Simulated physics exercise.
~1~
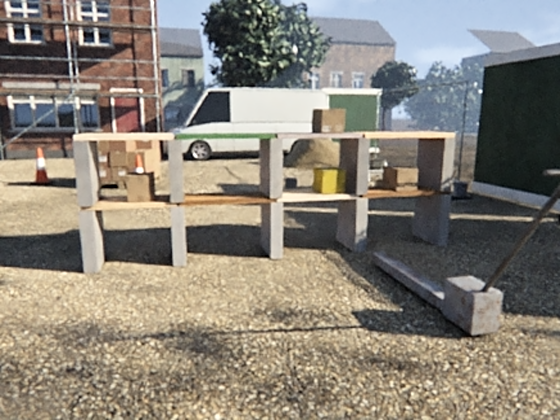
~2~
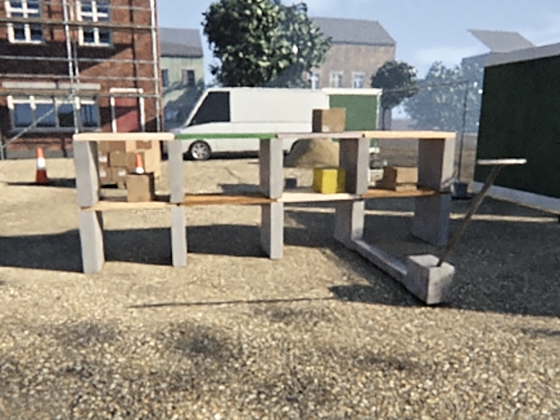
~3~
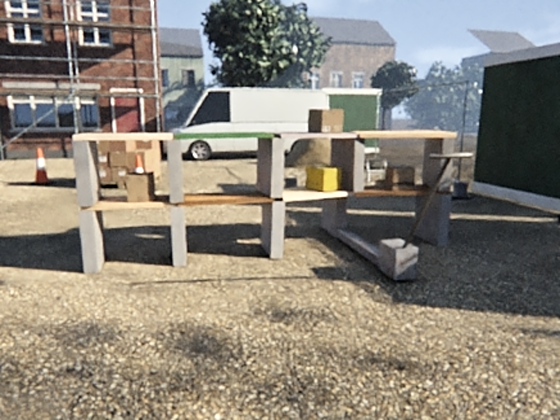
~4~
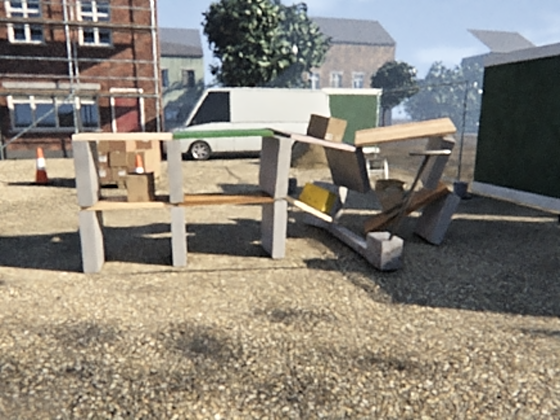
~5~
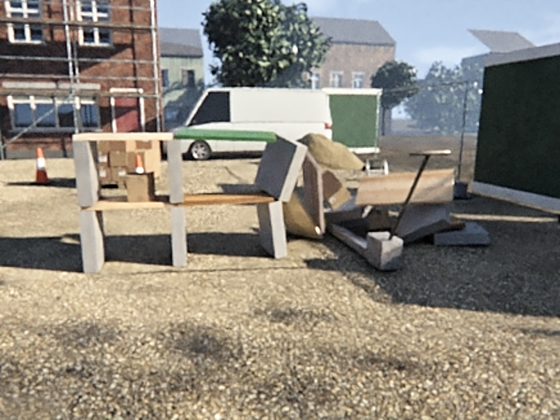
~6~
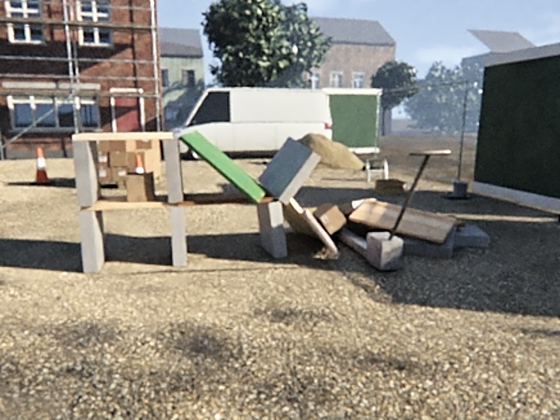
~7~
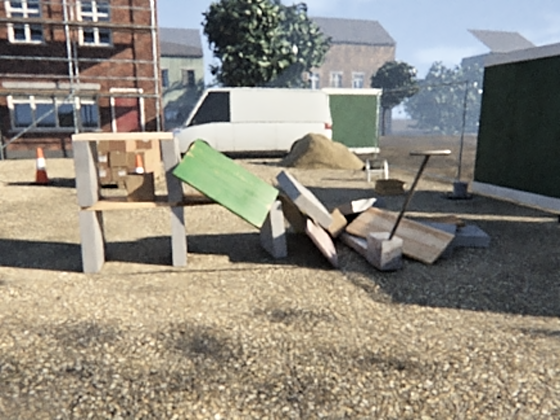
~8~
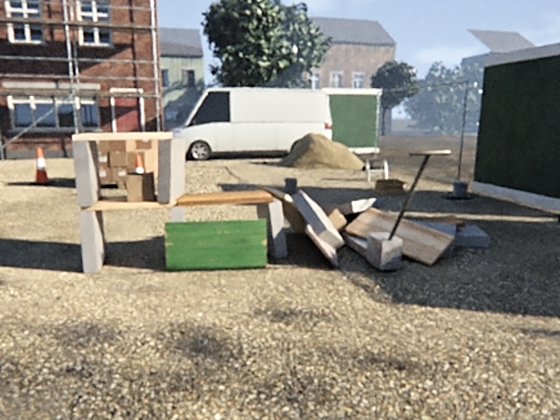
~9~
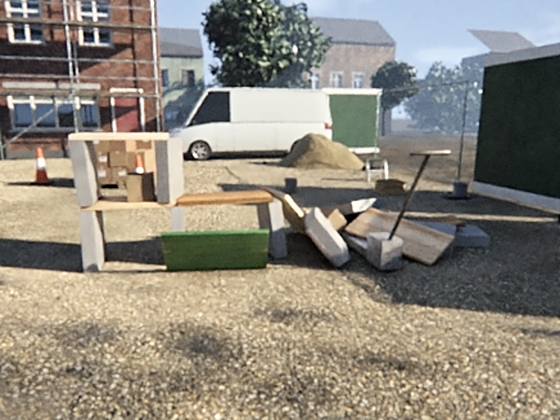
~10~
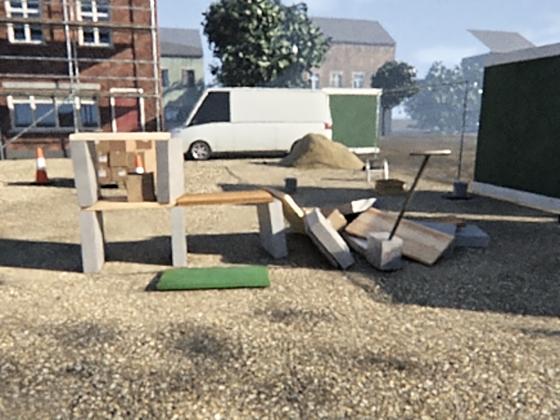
Two-tier row of grey blocks and boards collapsing at right as a jack pushes in, the green board flipping onto the gravel.
